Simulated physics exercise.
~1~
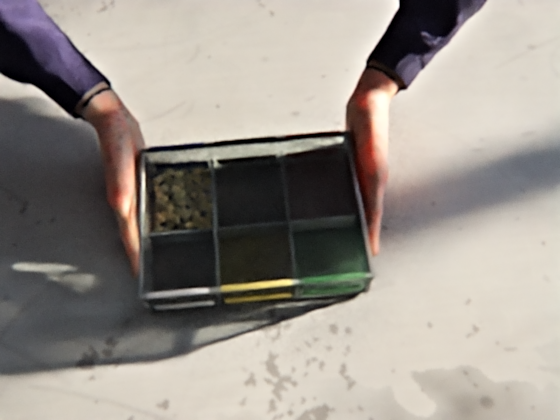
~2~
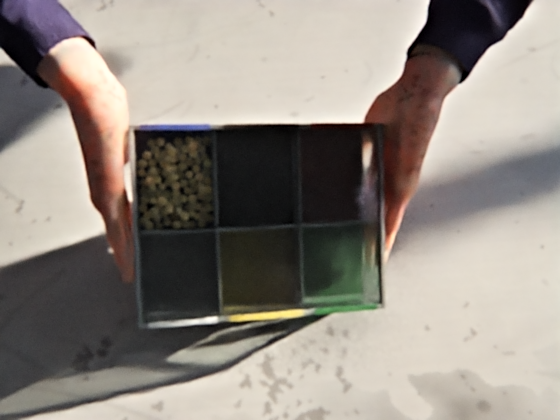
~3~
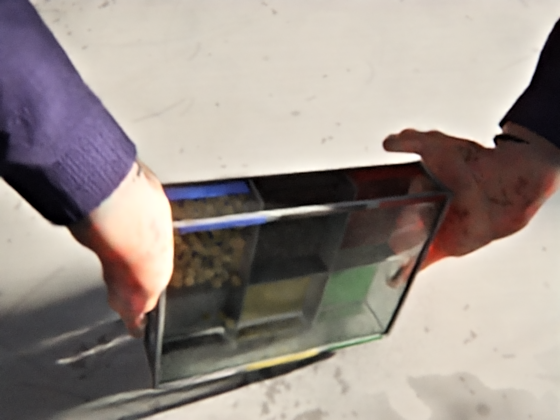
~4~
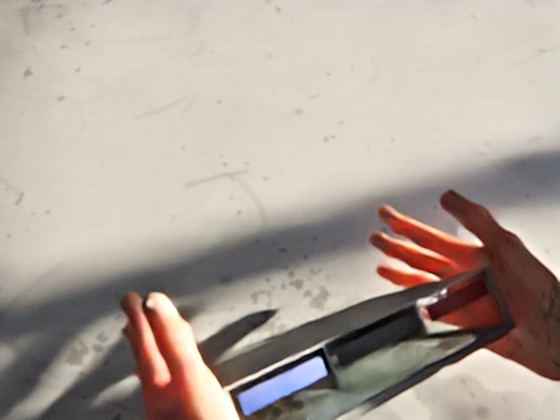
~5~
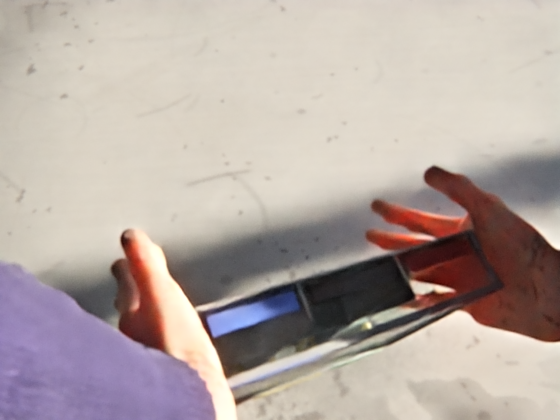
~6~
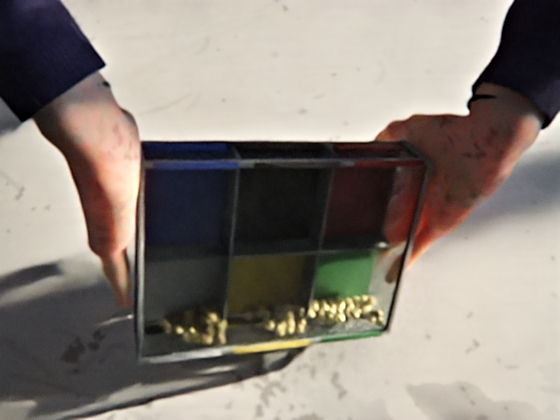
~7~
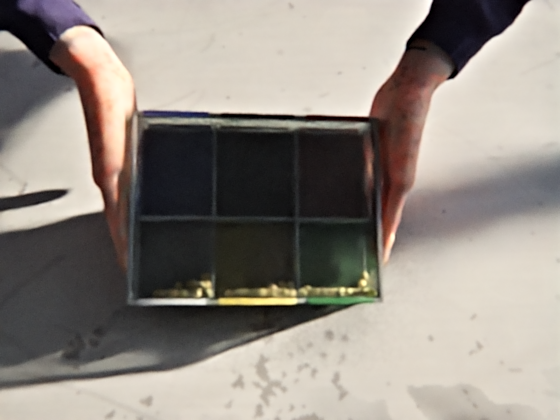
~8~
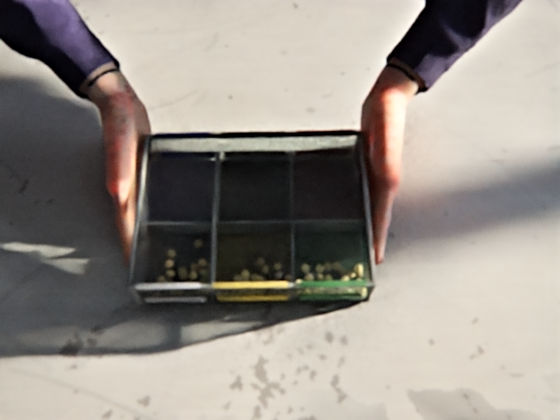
To begin with, two hands in purple sleeves hold a shut, clear-lidded box split into six compartments, with a heap of soya beans in the upper left one. The hands tip the box up steeply, raising its far side toward the viewer, until it stands on edge and leans past upright. Then they swing it back, and the beans now lie along the lower row, the blue compartment empty. The hands lower the box until it is flat again. It ends with the beans scattered among the white, yellow and green compartments, the upper row bare.
